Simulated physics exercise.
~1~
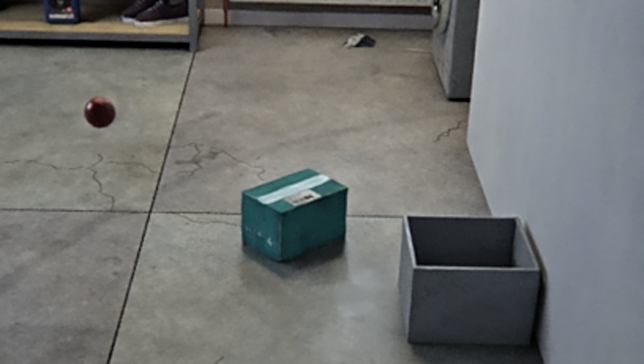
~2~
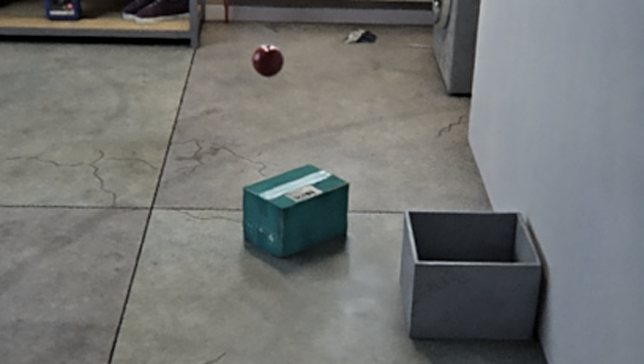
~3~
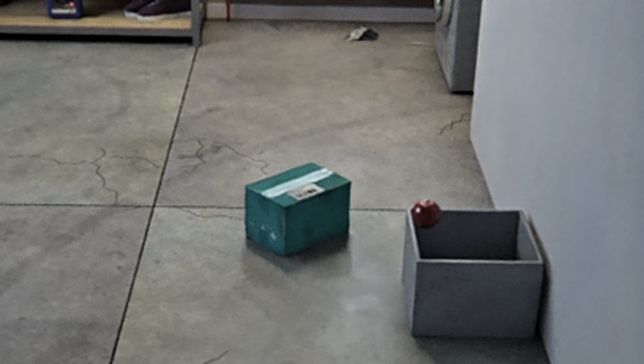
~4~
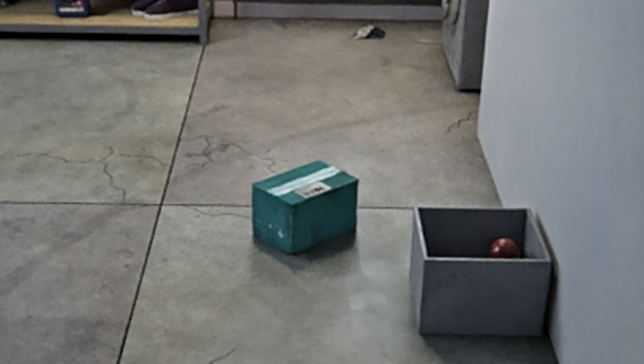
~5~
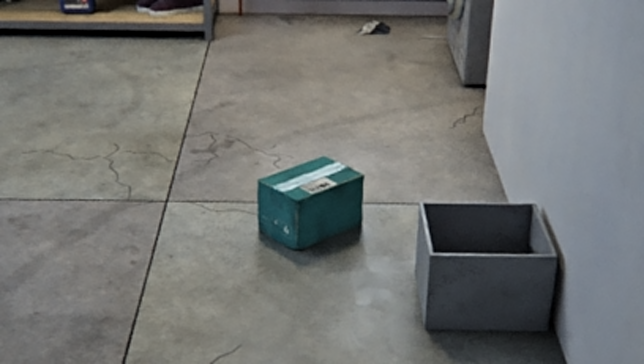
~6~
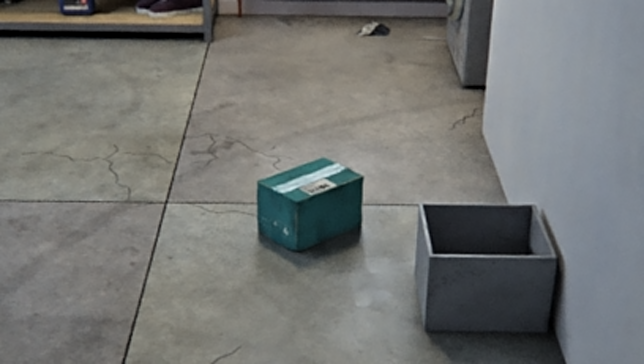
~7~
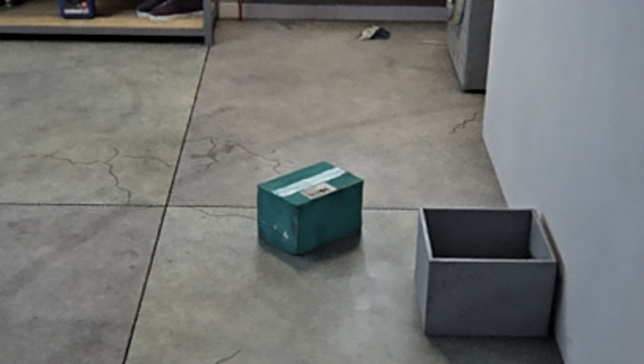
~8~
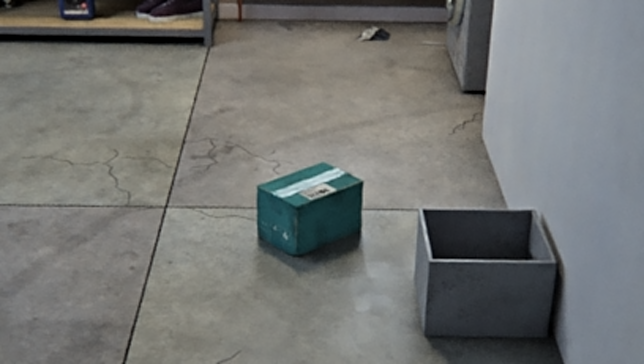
The clip opens on a concrete floor with a turquoise parcel near the middle, an open gray box to its right beside a pale wall, and a red apple in the air at the left. The apple flies to the right, rising as it passes above the parcel. It then drops steeply to the back left edge of the open box. From there it moves farther right and down into the box, then sinks out of sight behind the front wall. The apple stays hidden inside, and the parcel remains in its place.
